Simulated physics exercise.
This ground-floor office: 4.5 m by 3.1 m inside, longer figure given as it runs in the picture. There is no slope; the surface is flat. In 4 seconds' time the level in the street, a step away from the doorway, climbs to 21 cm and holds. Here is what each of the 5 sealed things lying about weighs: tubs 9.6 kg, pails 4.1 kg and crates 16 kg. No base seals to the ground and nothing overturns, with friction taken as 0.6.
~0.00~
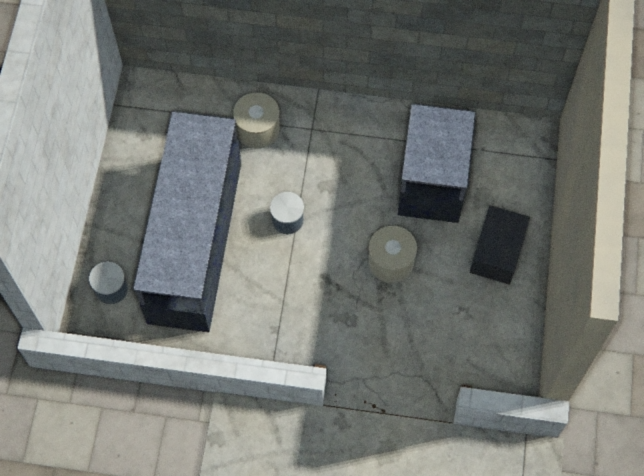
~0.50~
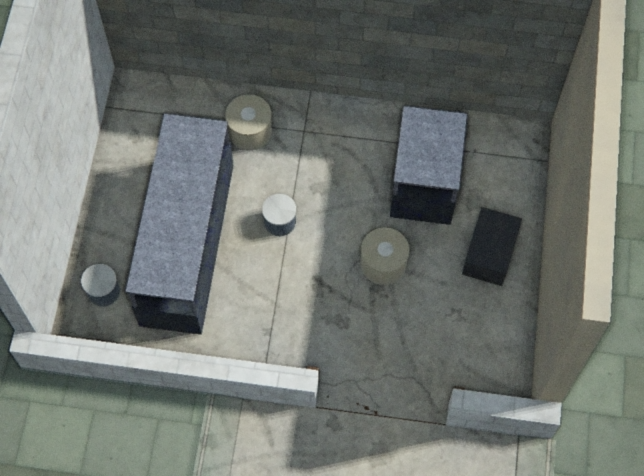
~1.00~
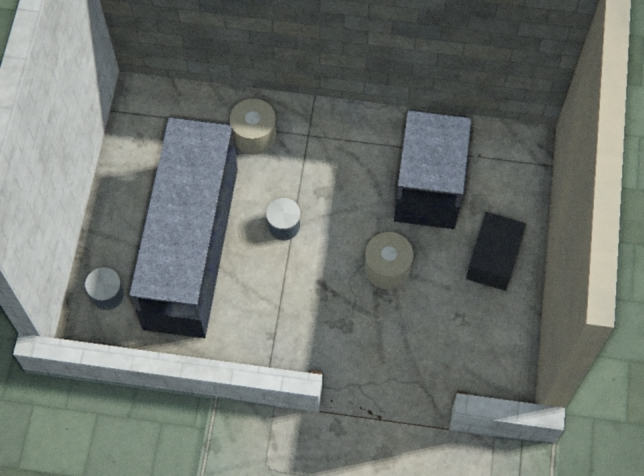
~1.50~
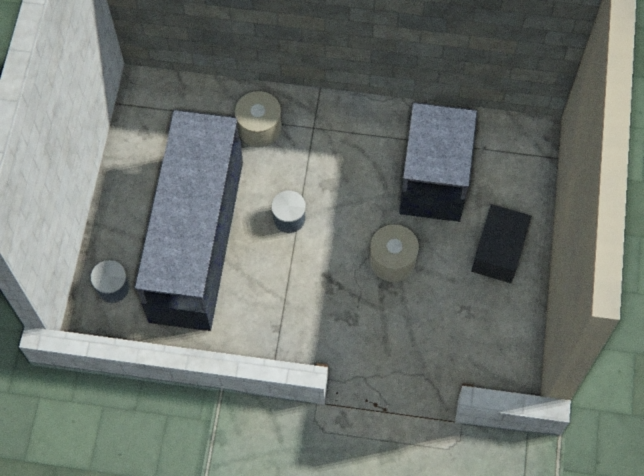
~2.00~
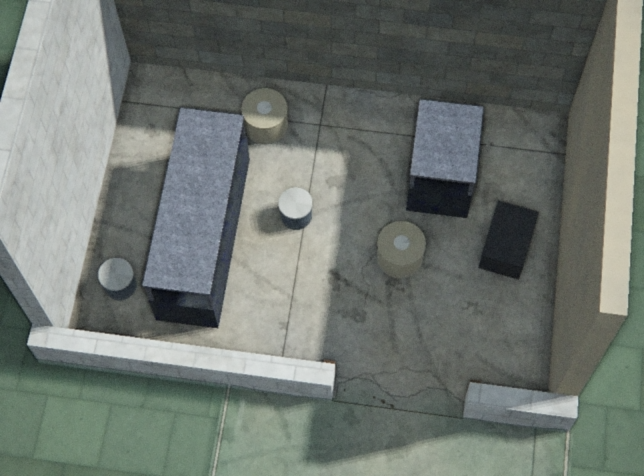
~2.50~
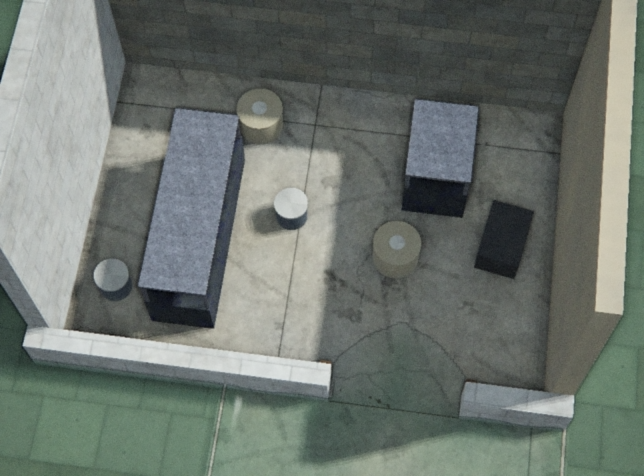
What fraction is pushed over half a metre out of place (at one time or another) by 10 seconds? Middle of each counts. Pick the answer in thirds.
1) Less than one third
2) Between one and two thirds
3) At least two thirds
Answer: 3.
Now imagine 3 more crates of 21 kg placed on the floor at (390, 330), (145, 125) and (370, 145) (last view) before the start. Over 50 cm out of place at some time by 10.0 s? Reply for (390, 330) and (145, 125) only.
Order as asked - beyond the cutoff and inside the cutoff.
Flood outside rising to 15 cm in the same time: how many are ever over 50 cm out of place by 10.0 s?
3.
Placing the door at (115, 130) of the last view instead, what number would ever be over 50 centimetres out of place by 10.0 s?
That would give 3.
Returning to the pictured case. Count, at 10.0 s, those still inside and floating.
Count: 4.
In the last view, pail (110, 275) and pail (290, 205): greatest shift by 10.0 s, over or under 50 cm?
First within it, then beyond it.
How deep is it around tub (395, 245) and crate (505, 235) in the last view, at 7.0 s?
Some 8 cm at the first, some 12 cm at the second.
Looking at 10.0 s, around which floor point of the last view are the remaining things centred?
The average lands around (202, 219).
After 3.5 s 0 of 5 are over 50 cm from their spots; 0 afloat.
After 4.5 s 0 of 5 are over 50 cm from their spots; 0 afloat.
After 7.0 s 4 of 5 are over 50 cm from their spots; 3 afloat.
After 10.0 s 4 of 5 are over 50 cm from their spots, and 4 have been at some point; 4 afloat.
